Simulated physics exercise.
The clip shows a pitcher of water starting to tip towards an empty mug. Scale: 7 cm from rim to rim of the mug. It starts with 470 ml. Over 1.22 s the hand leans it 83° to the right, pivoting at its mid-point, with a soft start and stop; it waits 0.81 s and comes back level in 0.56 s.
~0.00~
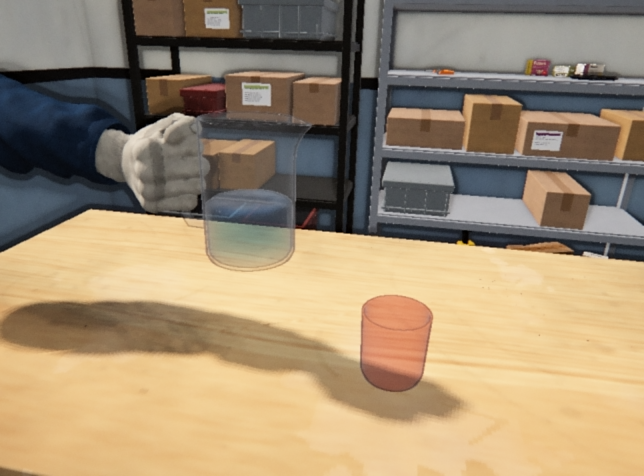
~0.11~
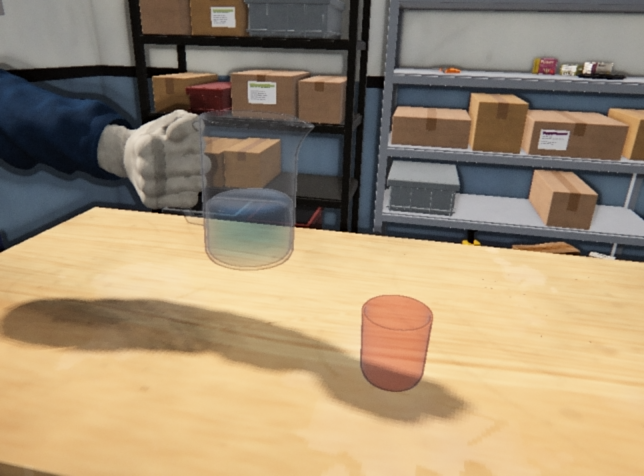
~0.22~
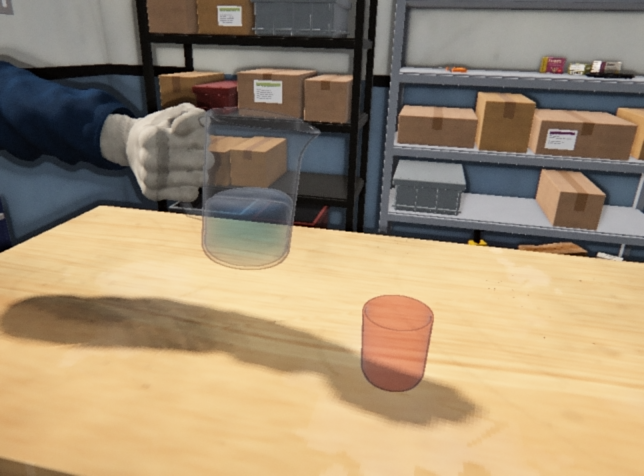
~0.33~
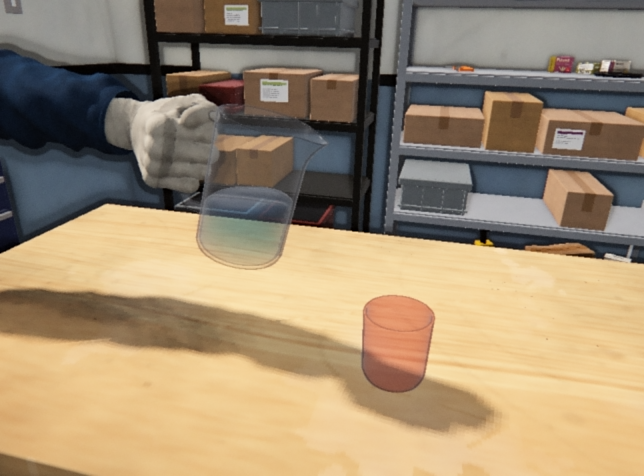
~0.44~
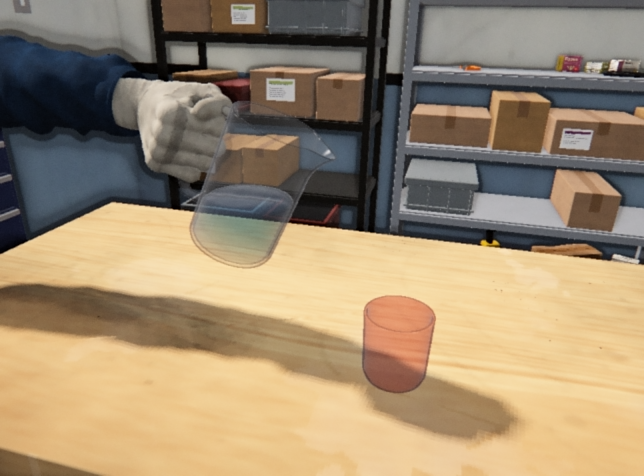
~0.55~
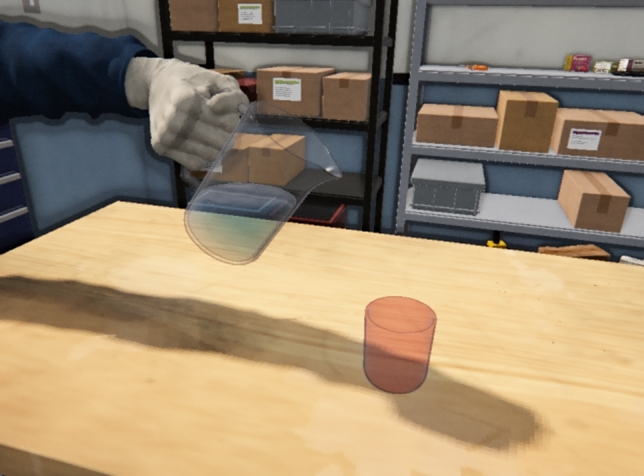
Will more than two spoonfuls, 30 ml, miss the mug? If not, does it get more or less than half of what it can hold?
Expect this: A mess beside it.
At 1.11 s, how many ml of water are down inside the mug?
About 10 ml.
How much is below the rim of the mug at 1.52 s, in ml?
About 130 ml.
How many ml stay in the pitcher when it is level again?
Some 110 ml.
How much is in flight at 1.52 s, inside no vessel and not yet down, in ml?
Close to 50 ml.
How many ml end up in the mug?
Some 140 ml.
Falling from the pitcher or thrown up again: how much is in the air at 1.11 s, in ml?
Some 70 ml.
By 1.11 s the tilt is 81° and the mug has 10 ml, the pitcher 390 ml, and 5 ml is on the table.
By 1.52 s the tilt is 83° and the mug has 130 ml, the pitcher 205 ml, and 90 ml is on the table.
By 1.95 s the tilt is 83° and the mug has 140 ml, the pitcher 130 ml, and 185 ml is on the table.
By 2.42 s the tilt is 17° and the mug has 140 ml, the pitcher 110 ml, and 215 ml is on the table.
At rest the mug has 140 ml, the pitcher 110 ml, and 215 ml is on the table.
